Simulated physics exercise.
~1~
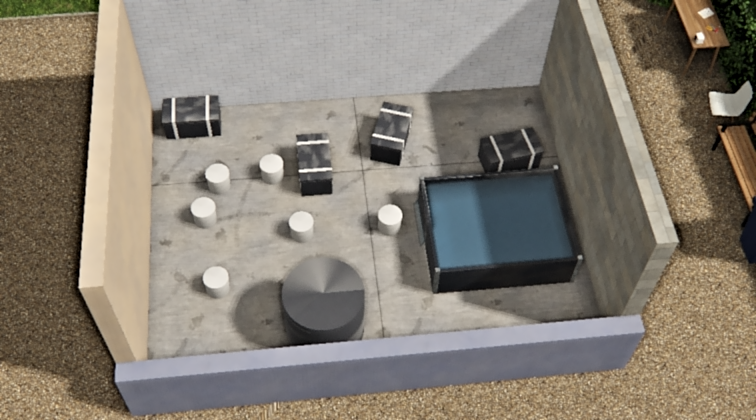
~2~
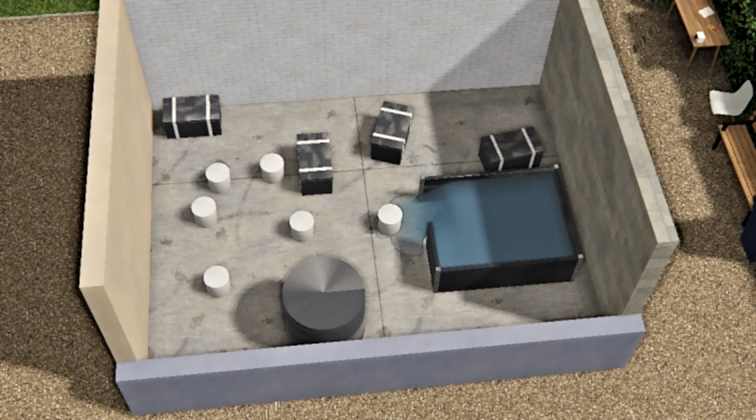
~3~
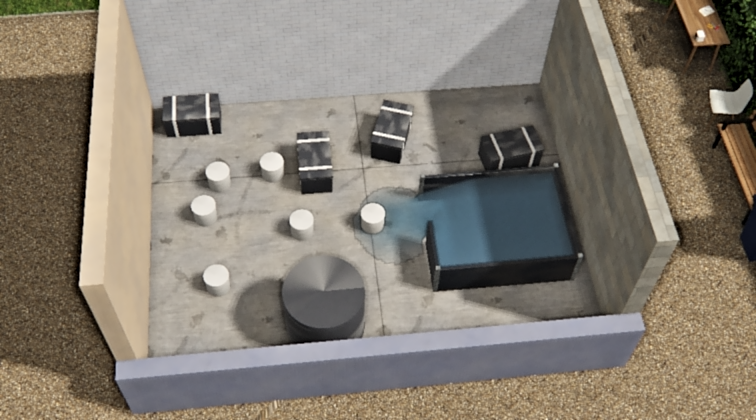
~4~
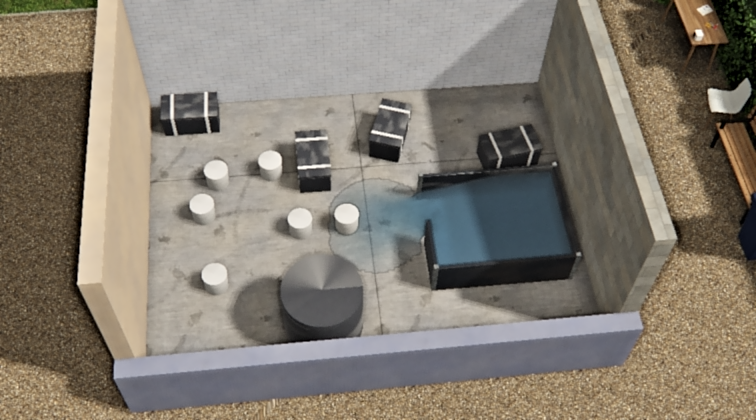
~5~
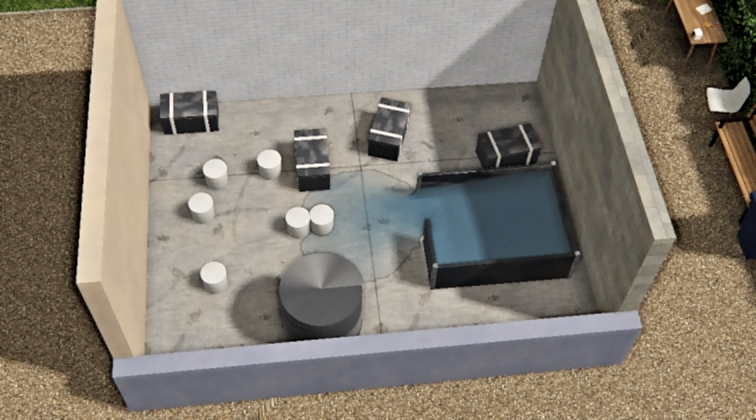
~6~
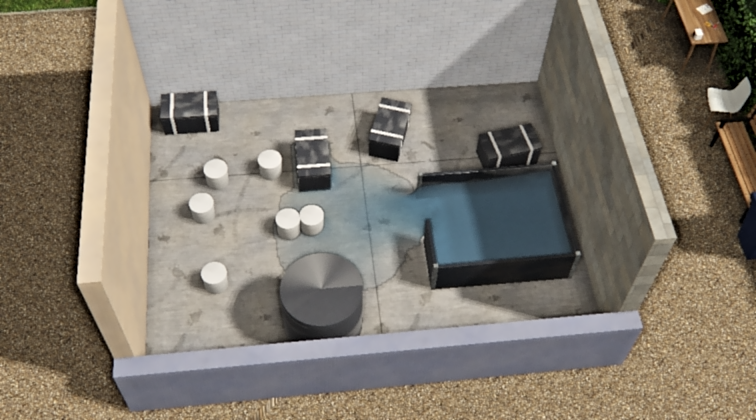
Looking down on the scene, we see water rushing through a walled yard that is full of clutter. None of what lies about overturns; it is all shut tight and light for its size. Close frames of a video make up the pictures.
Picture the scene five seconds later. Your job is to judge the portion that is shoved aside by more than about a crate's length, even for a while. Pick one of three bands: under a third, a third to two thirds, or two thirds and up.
Two thirds and up.
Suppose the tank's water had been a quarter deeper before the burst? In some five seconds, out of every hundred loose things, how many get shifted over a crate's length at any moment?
About 80 %.
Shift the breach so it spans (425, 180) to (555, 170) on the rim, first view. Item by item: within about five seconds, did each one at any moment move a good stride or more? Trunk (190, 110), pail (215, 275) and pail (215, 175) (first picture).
Travels that far, falls short, travels that far.
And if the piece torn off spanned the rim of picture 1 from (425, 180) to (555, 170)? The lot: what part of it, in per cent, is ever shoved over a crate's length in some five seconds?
Near 70 in a hundred.
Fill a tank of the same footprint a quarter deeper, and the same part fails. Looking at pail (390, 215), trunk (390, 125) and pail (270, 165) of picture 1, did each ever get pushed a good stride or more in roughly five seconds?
Result by item: Covered it; didn't cover it; covered it.
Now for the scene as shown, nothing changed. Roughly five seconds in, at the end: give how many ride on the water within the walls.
It adds up to 8.
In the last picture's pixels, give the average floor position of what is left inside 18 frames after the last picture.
The average sits close to (244, 192).
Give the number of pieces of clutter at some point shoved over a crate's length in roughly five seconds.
By my reckoning the answer is 7.
A moment on, 1 of 10 are well off their spots; 1 afloat.
Next, 6 of 10 are well off their spots; 4 afloat.
Later, 7 of 10 are well off their spots; 8 afloat.
In the end, 6 of 10 are well off their spots, and 7 have been at some point; 8 afloat.
